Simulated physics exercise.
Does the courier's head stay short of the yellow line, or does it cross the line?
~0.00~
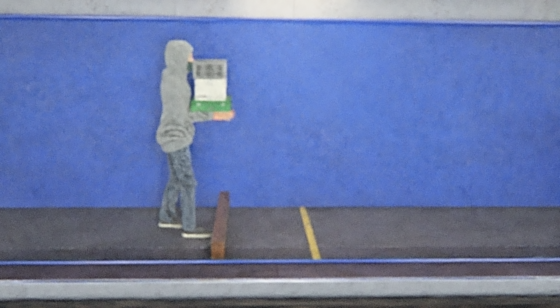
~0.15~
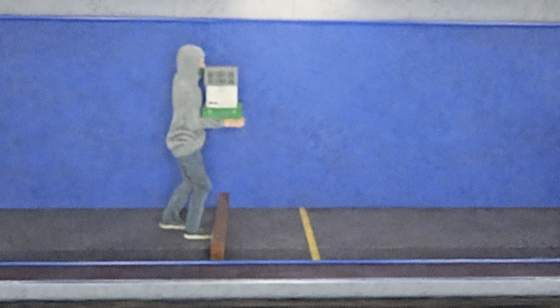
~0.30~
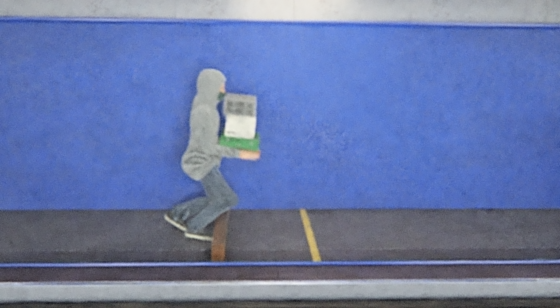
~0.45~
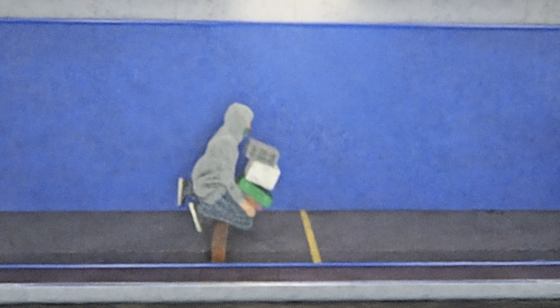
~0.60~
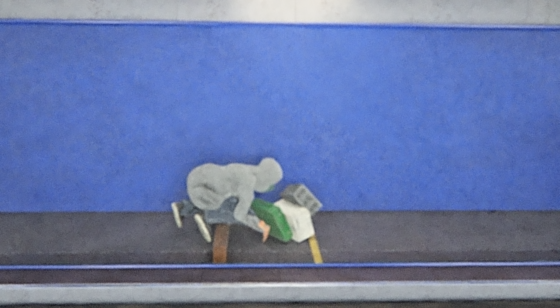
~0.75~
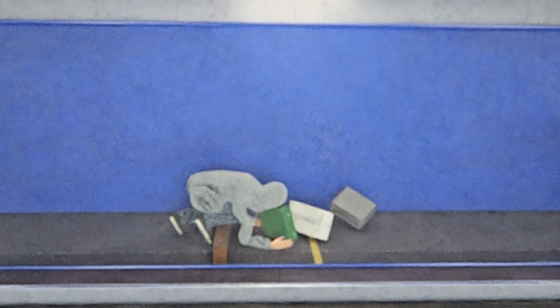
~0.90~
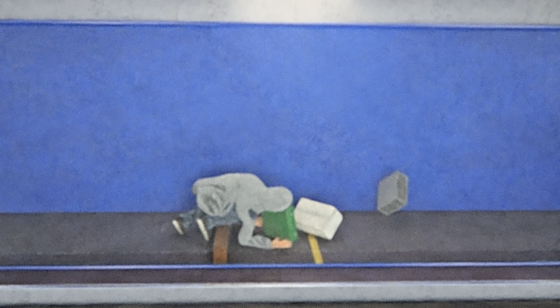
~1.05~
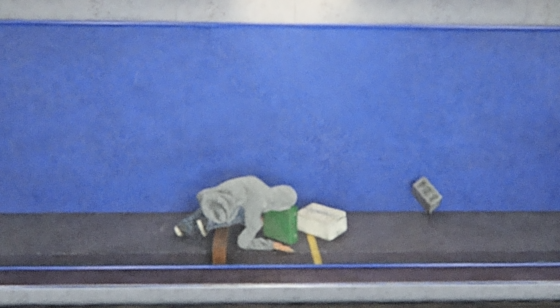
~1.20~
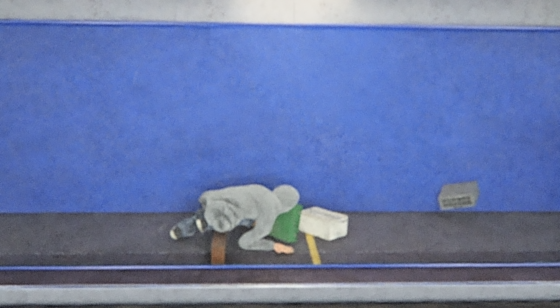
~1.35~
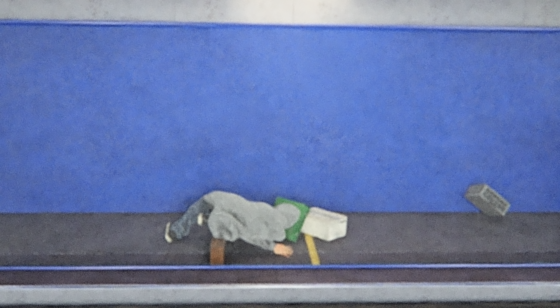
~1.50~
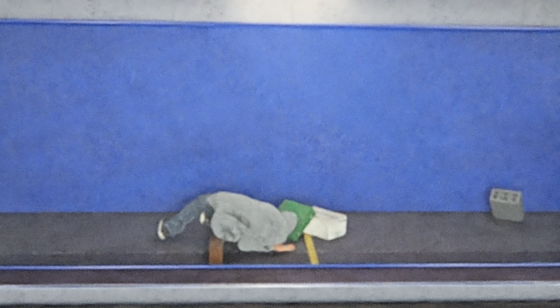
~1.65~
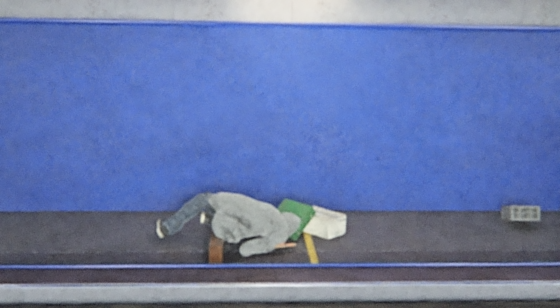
It stays short of the line. The courier ends up lying across the rail with the head coming to a halt before the yellow line.
